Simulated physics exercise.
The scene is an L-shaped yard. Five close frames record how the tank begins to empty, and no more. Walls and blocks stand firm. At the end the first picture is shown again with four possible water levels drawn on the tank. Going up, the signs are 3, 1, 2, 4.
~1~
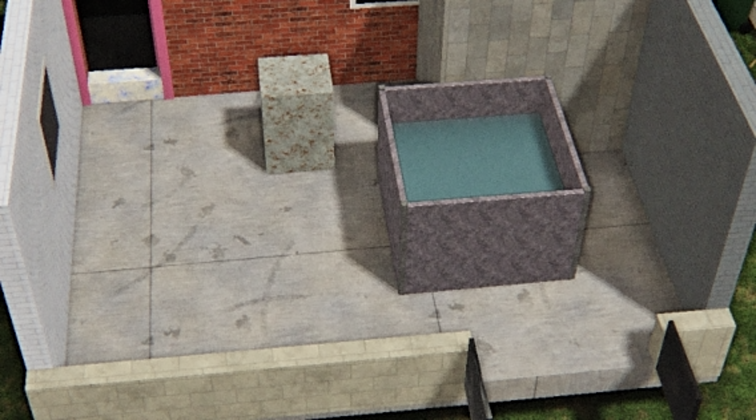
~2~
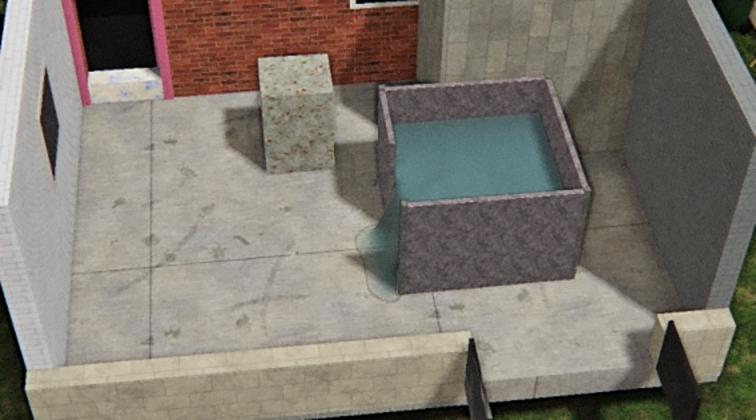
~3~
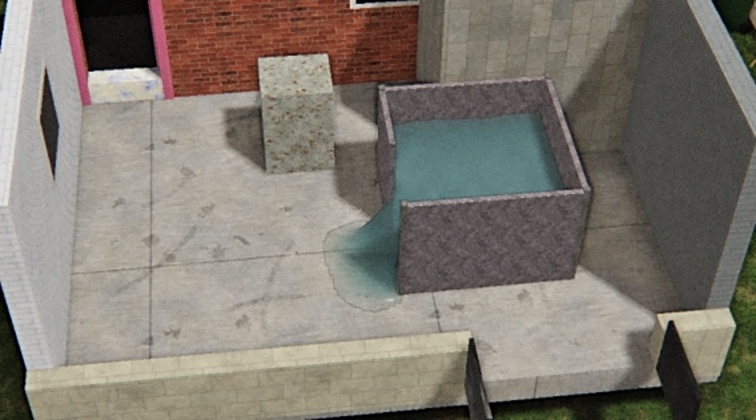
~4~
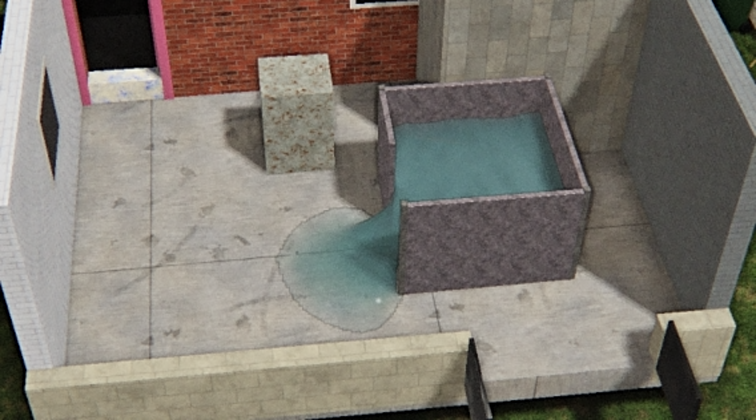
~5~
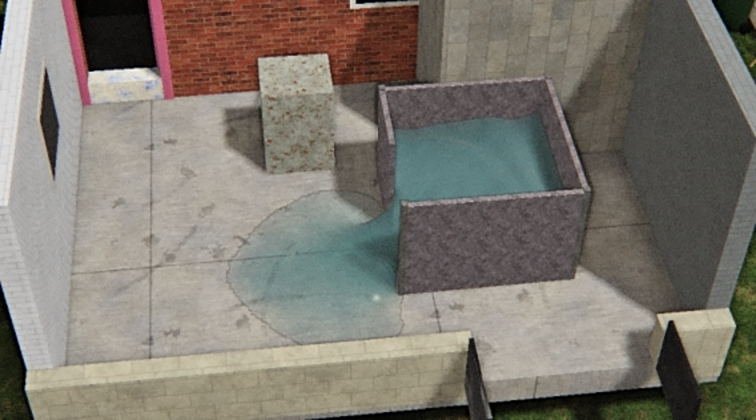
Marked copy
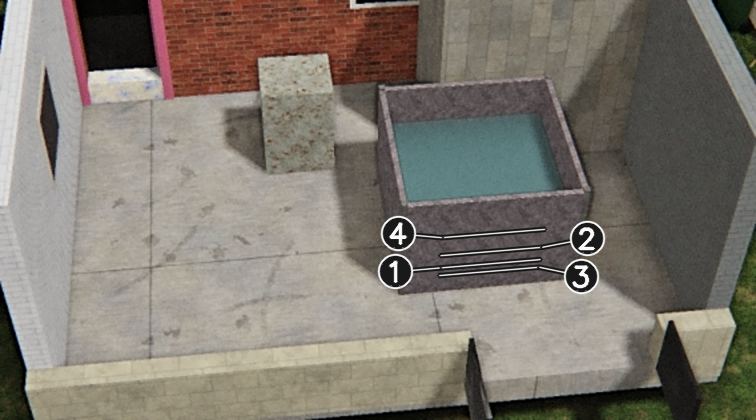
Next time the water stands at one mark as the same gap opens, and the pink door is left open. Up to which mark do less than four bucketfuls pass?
Go for 4.
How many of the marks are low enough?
All of them.
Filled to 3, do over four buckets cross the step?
No.
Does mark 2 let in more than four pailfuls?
No.
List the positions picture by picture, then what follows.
Water in the tank at rest, its middle at (477, 169); foot of the pink doorway at (128, 101); open gate at (565, 319), in the first frame.
Front seen at (394, 297), 1 % of the ground wet, in the second frame.
Front seen at (335, 237), 3 % of the ground wet, in the third frame.
Front seen at (288, 253), 7 % of the ground wet, in the fourth frame.
Front seen at (235, 278), 14 % of the ground wet, in the fifth frame.
On the marked copy, 1 at (490, 263); 2 at (491, 251); 3 at (489, 271); 4 at (493, 233); from the bottom up 3, 1, 2, 4.
With 1, nothing gets over.
With 2, nothing gets over.
With 3, nothing gets over.
With 4, a splash gets over, under a bucket.
